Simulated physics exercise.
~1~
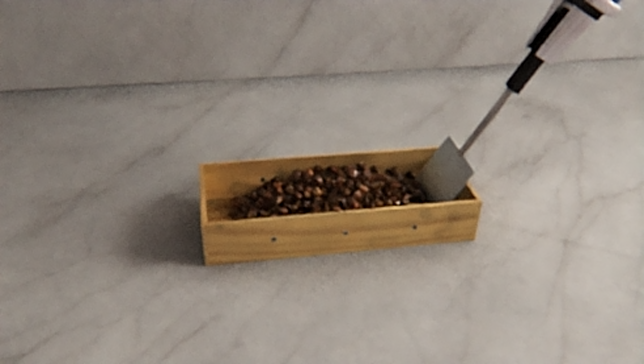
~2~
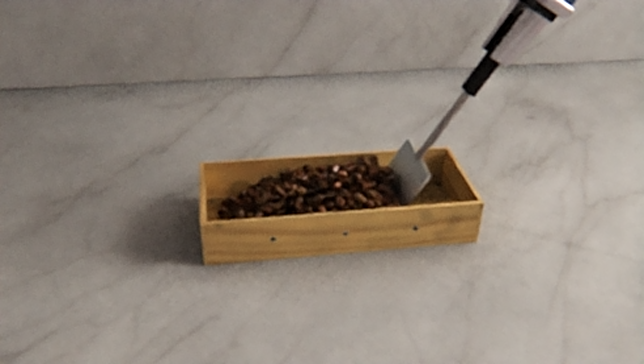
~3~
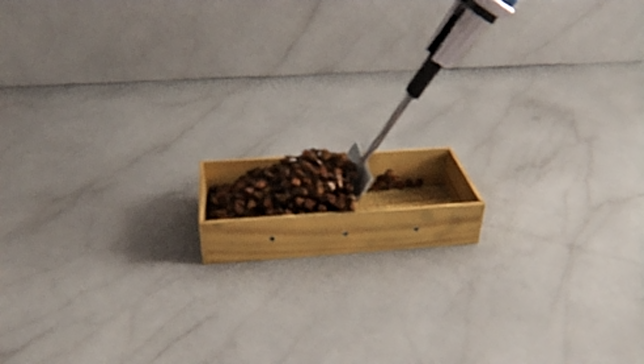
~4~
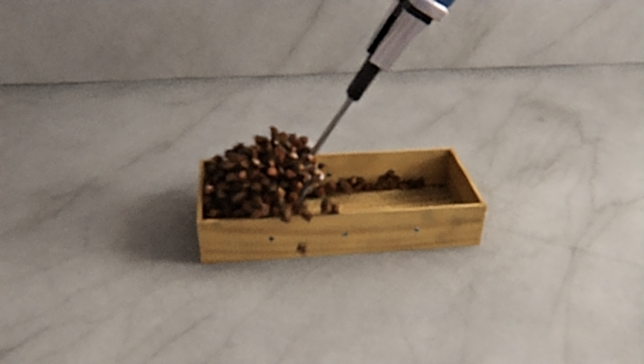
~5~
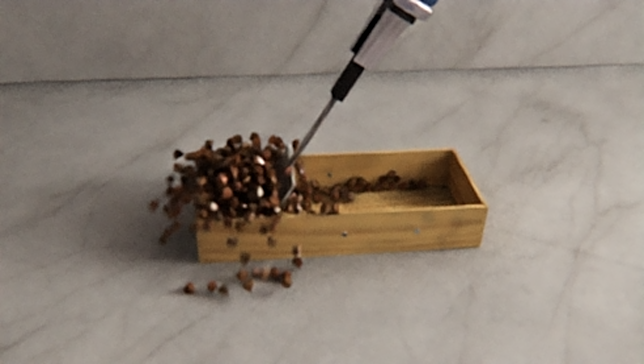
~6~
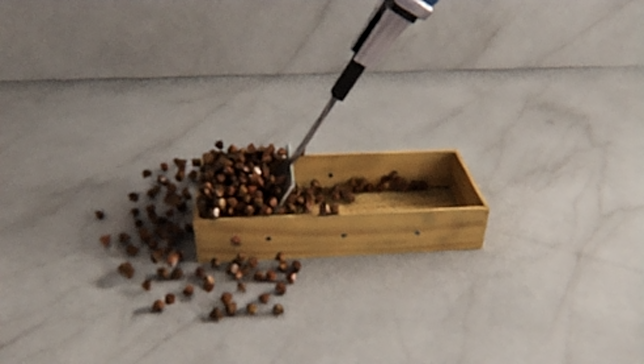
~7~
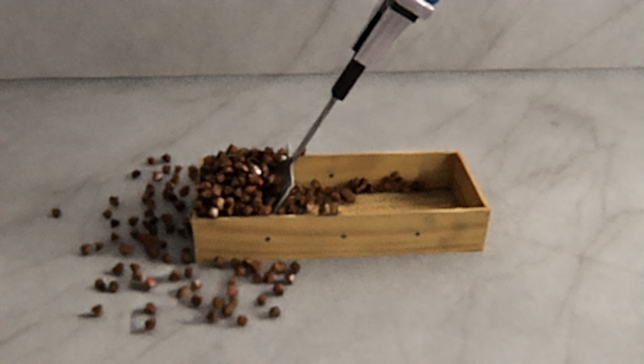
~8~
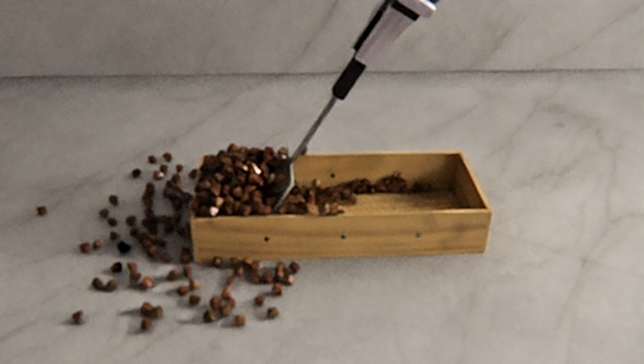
Small brown pellets spilled over the left end of a wooden trough as a robot's paddle pushed them leftward into a tall heap; the paddle then stopped, leaving many scattered on the marbled surface but most still piled inside.
